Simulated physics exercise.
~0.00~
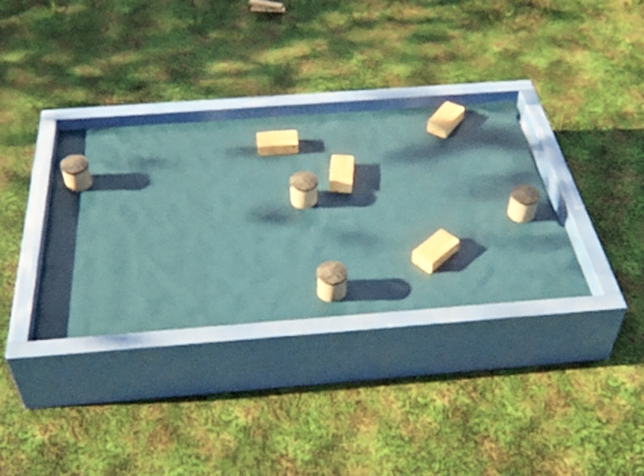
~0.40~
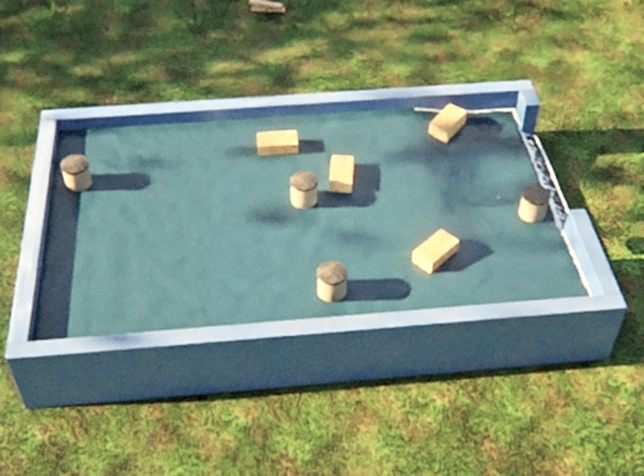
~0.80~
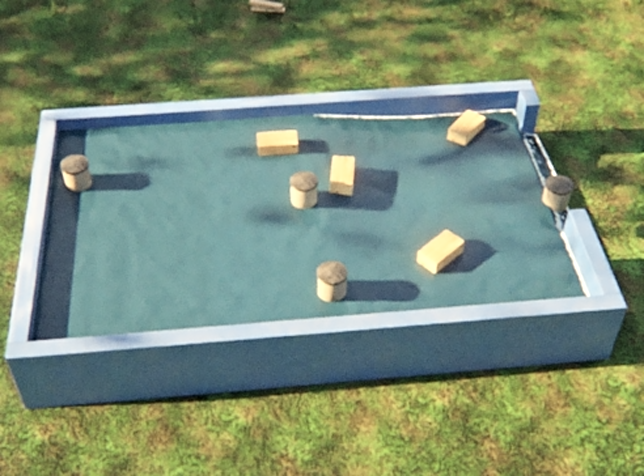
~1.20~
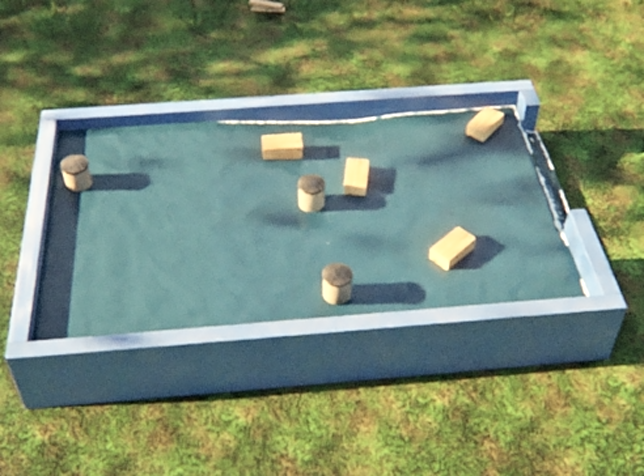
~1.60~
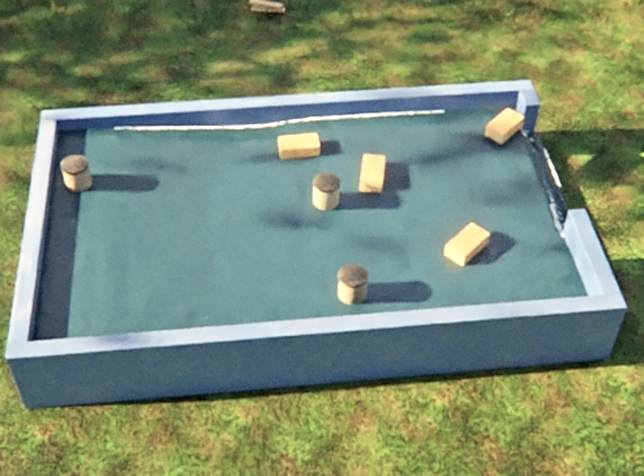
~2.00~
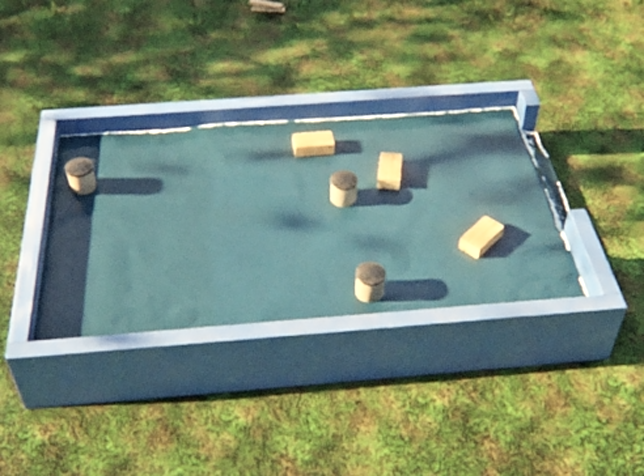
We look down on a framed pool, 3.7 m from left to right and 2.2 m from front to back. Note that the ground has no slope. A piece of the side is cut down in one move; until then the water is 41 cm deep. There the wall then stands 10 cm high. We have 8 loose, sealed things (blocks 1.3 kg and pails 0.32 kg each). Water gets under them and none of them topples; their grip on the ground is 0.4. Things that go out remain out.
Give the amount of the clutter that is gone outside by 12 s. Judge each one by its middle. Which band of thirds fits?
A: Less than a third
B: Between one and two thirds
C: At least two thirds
At least two thirds.
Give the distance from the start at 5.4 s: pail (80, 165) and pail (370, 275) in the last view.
In order: 10 cm and 80 cm.
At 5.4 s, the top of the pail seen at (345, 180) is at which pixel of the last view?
(432, 173), give or take.
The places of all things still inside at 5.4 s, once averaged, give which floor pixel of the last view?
That lands at roughly (376, 220).
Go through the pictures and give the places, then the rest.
A block at (437, 246) floats; a block at (342, 169), afloat; about 3330 L in view; 0 of 8 have shifted, in the first frame.
A block at (437, 246) floats; a block at (342, 169) floats; about 3270 L in view; 1 of 8 have shifted, in the second frame.
A block at (442, 247), afloat, 5 cm from its start; a block at (343, 170) floats; about 3180 L in view; 2 of 8 have shifted, in the third frame.
A block at (454, 243), afloat, 15 cm from its start; a block at (357, 173) floats, 11 cm from its start; 36 cm deep round most things; 5 of 8 have shifted, in the fourth frame.
A block at (468, 240), afloat, 27 cm from its start; a block at (373, 168), afloat, 25 cm from its start; about 3000 L in view; 7 of 8 have shifted, in the fifth frame.
A block at (482, 233), afloat, 39 cm from its start; a block at (390, 166), afloat, 38 cm from its start; 35 cm deep round most things; 7 of 8 have shifted, in the sixth frame.
After 2.8 s 2 of 8 are out; 6 afloat.
After 5.4 s 3 of 8 are out; 5 afloat.
After 8.0 s 4 of 8 are out; 4 afloat.
After 12.0 s 6 of 8 are out; 2 afloat.
